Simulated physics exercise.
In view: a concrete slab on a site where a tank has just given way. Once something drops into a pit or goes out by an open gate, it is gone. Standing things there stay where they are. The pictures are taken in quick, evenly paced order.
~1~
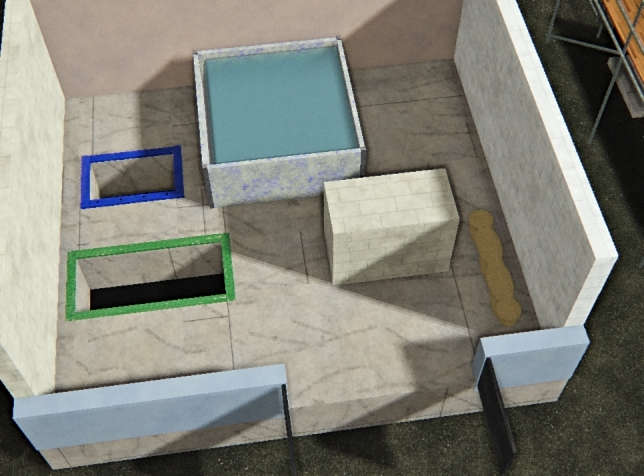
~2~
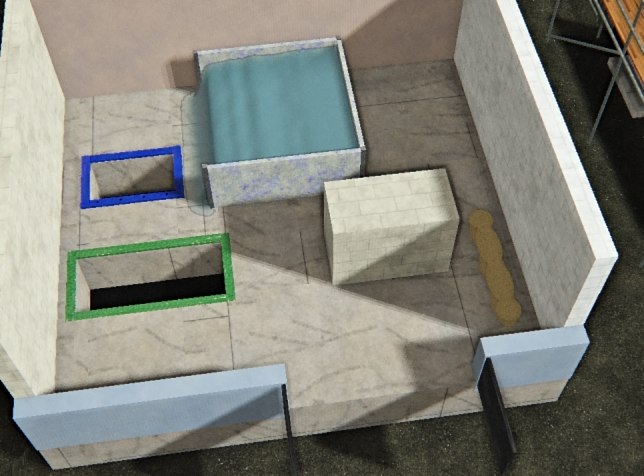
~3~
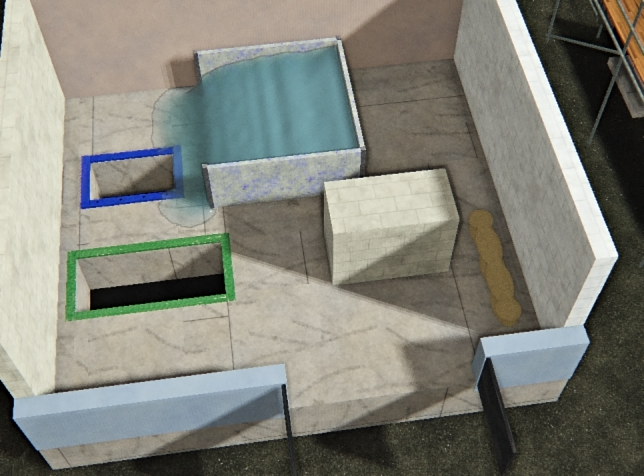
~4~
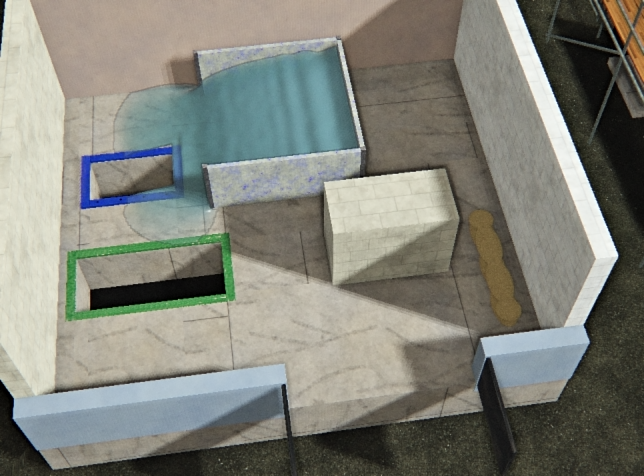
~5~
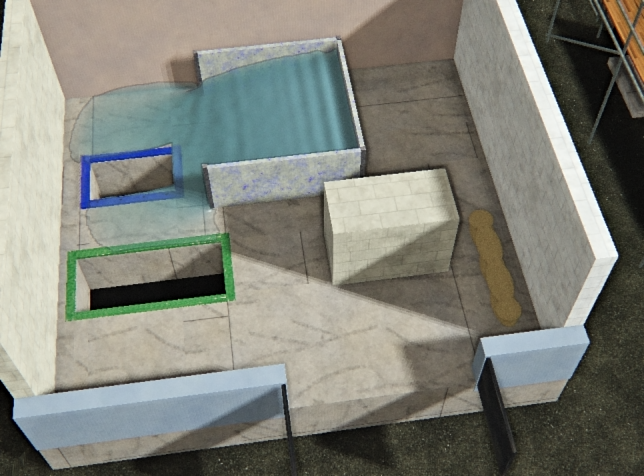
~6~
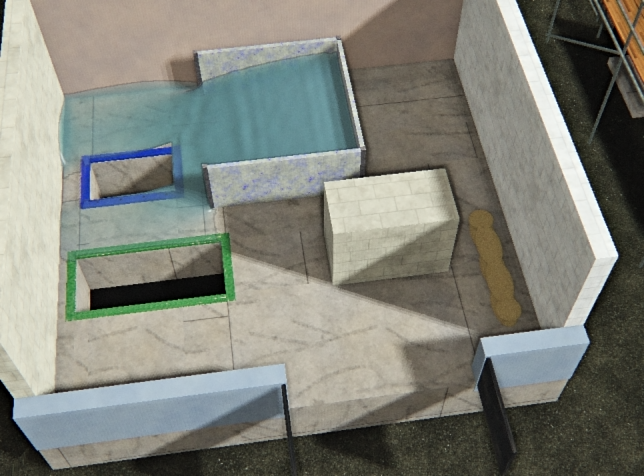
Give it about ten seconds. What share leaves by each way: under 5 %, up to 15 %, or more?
In the end the gate ends up with a share that stays below five per cent. The green pit ends up with a share topping fifteen per cent. The blue pit ends up with a share topping fifteen per cent.
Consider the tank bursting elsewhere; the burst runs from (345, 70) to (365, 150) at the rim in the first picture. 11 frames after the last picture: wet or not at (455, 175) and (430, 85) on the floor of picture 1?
Well, the first place ends up drenched, and the second one drenched.
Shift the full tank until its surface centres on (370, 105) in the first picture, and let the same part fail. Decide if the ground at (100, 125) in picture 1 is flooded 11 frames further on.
Result: Inundated.
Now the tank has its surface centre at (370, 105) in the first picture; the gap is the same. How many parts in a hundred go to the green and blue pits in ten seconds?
Green about 40 %, blue about 35 %.
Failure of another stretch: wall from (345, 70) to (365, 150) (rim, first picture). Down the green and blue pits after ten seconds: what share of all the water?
Estimates in per cent: Green 20, blue 0.
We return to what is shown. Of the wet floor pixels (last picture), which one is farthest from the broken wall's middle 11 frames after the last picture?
My best guess is about (55, 420).
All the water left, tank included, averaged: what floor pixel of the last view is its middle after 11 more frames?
My guess is about (189, 148).
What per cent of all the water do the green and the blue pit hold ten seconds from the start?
Estimates: 26 % and 48 %.
A moment on, water covers 25 % of the floor; the gate 0 %, the green pit 3 %, the blue pit 15 %.
Next, water covers 30 % of the floor; the gate 0 %, the green pit 8 %, the blue pit 26 %.
Then, water covers 30 % of the floor; the gate 0 %, the green pit 16 %, the blue pit 39 %.
Later, water covers 45 % of the floor; the gate 0 %, the green pit 22 %, the blue pit 47 %.
In the end, water covers 45 % of the floor; the gate 0 %, the green pit 26 %, the blue pit 49 %.
